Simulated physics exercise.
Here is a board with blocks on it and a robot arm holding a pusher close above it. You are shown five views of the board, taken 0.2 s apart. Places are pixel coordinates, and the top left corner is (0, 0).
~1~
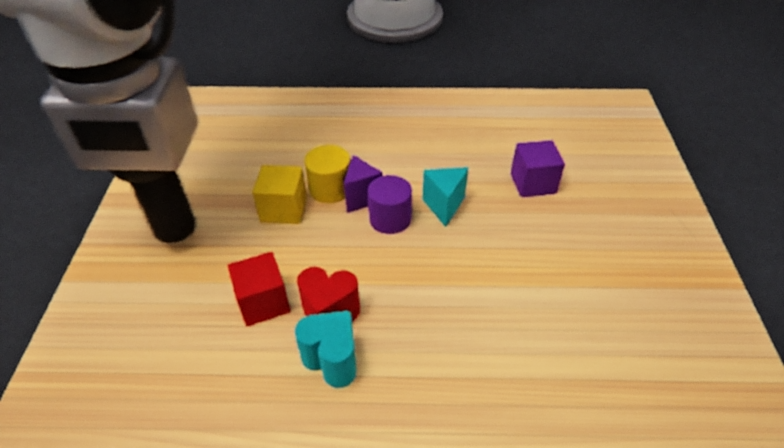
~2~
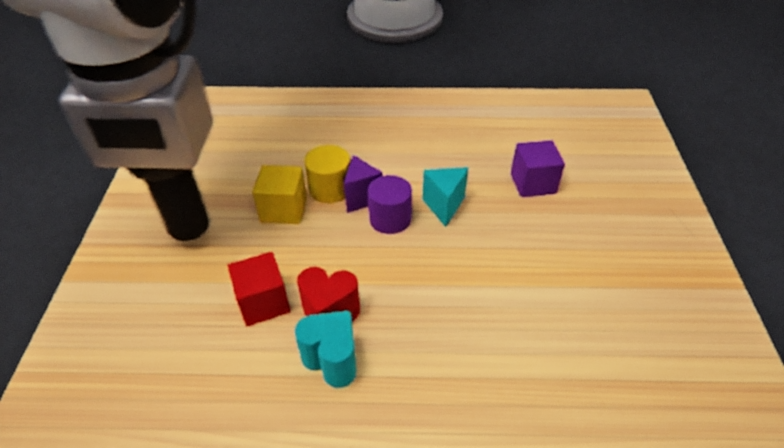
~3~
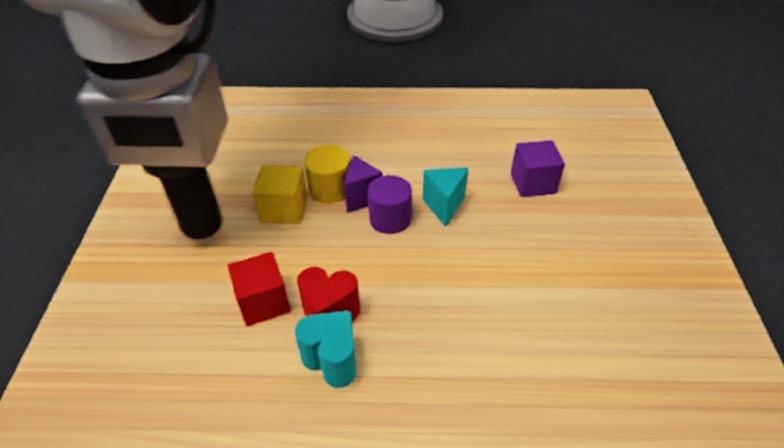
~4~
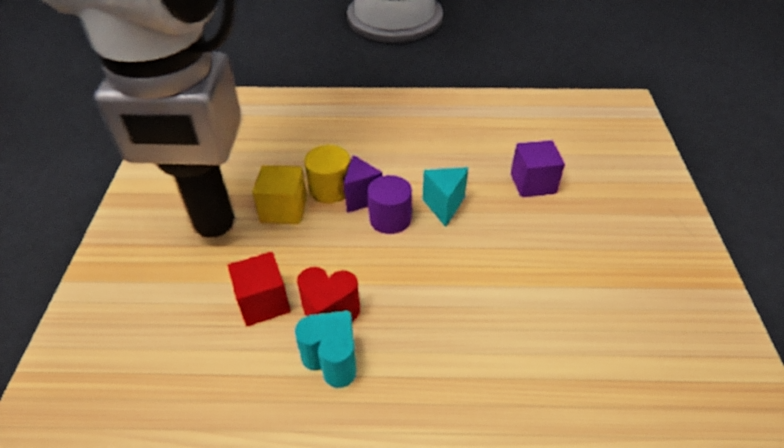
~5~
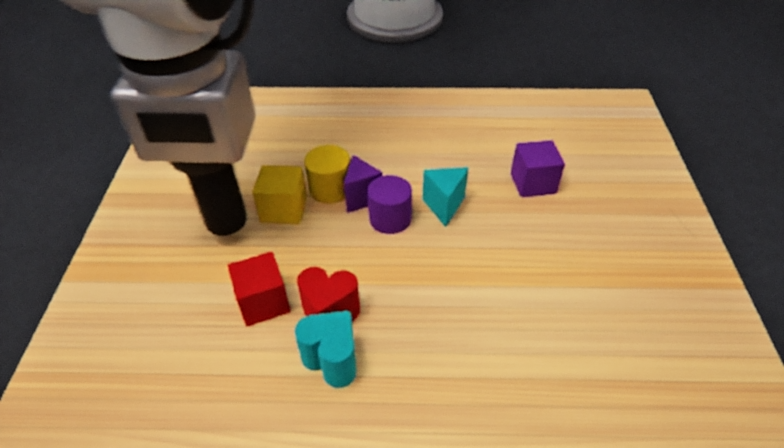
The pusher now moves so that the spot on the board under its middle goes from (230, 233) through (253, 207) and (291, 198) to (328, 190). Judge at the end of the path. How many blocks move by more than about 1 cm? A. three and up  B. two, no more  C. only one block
A.
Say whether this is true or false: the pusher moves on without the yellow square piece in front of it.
This is false.
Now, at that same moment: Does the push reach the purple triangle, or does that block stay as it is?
The block in question is displaced by the end.
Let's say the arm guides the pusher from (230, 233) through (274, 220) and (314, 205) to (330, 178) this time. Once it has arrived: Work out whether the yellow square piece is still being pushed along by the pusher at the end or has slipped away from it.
I'd say the yellow square piece is still out in front of the pusher at the end.
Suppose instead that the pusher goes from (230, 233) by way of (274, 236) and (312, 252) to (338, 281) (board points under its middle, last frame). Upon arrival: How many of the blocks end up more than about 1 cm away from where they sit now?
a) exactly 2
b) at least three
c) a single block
I choose c.
On the path given first. One third of the way, pusher (250, 196); yellow square piece (288, 176); yellow round block (333, 156).
Two thirds of the way, pusher (289, 187); yellow square piece (327, 162), turned 20° anticlockwise; yellow round block (364, 141); purple triangle (376, 163), turned 45° clockwise.
At the end, pusher (327, 179); yellow square piece (364, 151), turned 35° anticlockwise; yellow round block (395, 130); purple triangle (408, 156), turned 85° clockwise; purple round block in place.
